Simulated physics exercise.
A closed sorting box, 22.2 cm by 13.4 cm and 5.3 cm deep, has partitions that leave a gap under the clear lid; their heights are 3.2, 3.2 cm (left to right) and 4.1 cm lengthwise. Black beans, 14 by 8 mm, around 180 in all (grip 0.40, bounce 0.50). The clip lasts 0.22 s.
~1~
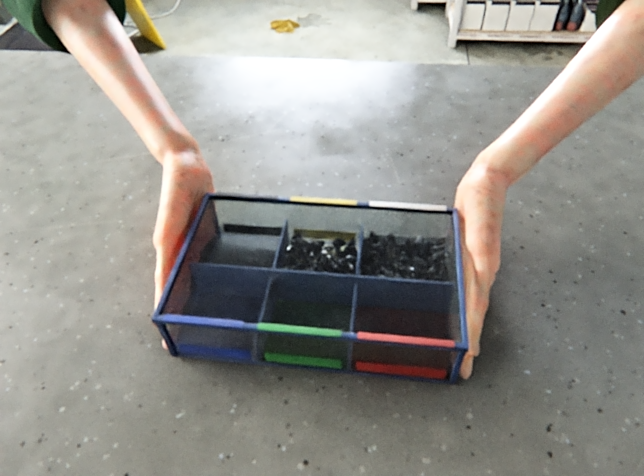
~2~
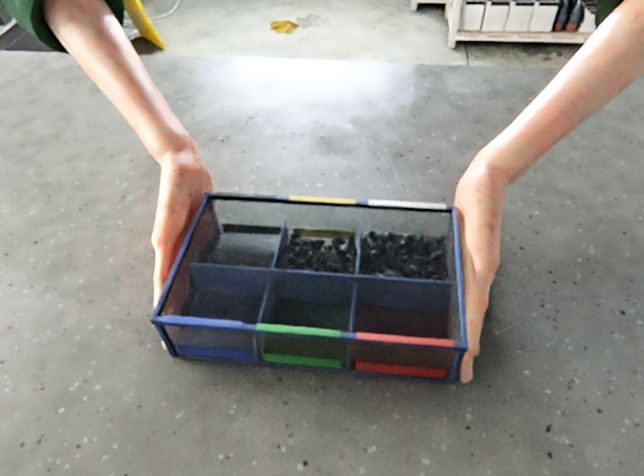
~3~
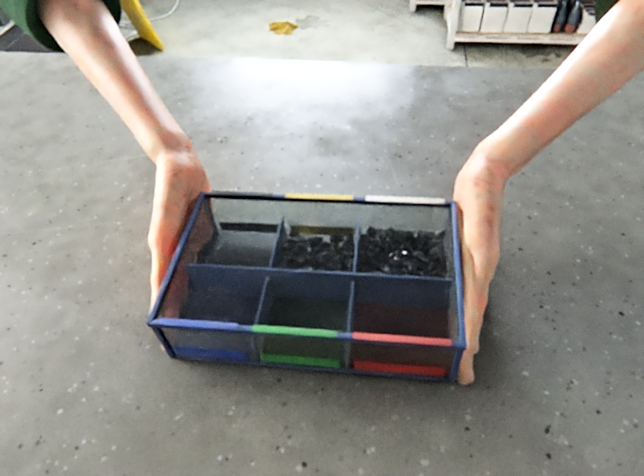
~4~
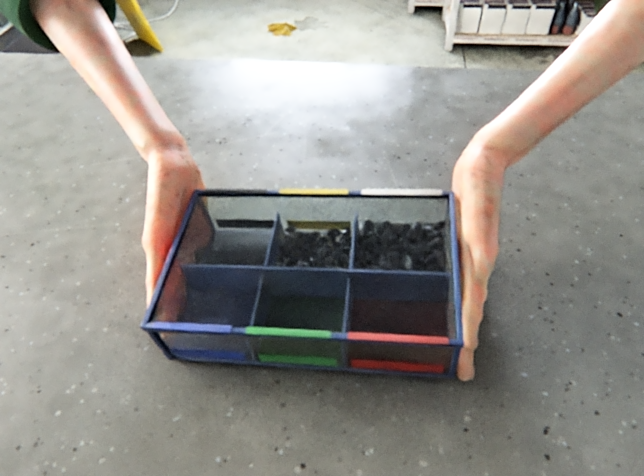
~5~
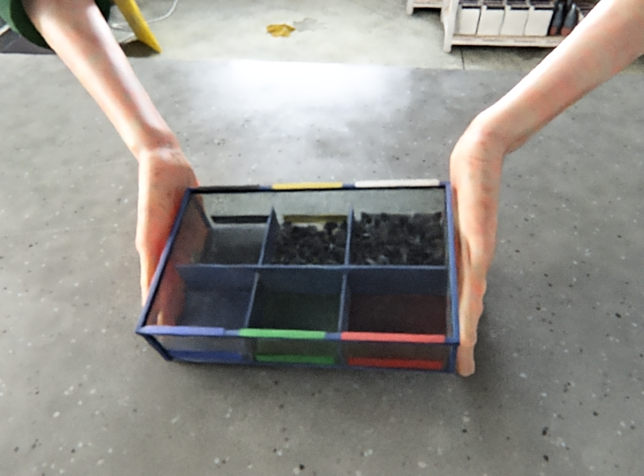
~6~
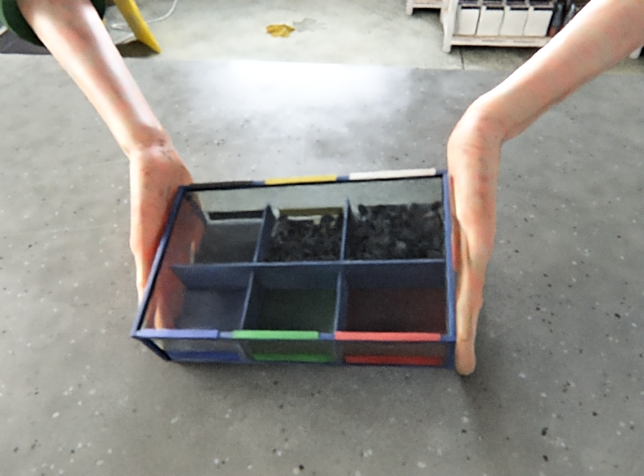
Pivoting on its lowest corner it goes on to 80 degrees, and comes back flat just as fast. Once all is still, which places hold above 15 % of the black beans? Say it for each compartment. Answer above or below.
Red compartment: Below; blue compartment: Below; green compartment: Below; yellow compartment: Above; white compartment: Above; black compartment: Below.
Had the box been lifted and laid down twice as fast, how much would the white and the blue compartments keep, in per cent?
Then: White 50; blue 5.
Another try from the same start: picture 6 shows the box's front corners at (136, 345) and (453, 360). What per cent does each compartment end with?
Red 5; blue 5; green 5; yellow 25; white 60; black 0.
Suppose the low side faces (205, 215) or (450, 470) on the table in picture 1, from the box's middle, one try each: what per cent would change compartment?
About 25 and 10 per cent.
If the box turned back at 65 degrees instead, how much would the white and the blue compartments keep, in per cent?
In that case white 55, blue 0.
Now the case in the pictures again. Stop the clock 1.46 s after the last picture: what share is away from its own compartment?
Some 15 per cent.
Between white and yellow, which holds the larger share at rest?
The white compartment.
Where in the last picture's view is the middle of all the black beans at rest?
Near (359, 286).
Then, 0.88 s after the last picture, tilt 80 degrees; yellow 35 %, white 60 %.
Then, 1.46 s after the last picture, tilt 36 degrees; blue 10 %, green 5 %, yellow 30 %, white 55 %, black 5 %.
Then, 2.10 s after the last picture, tilt 0 degrees; blue 10 %, green 5 %, yellow 30 %, white 55 %, black 5 %.
In the end, red 0 %, blue 10 %, green 5 %, yellow 30 %, white 55 %, black 5 %.
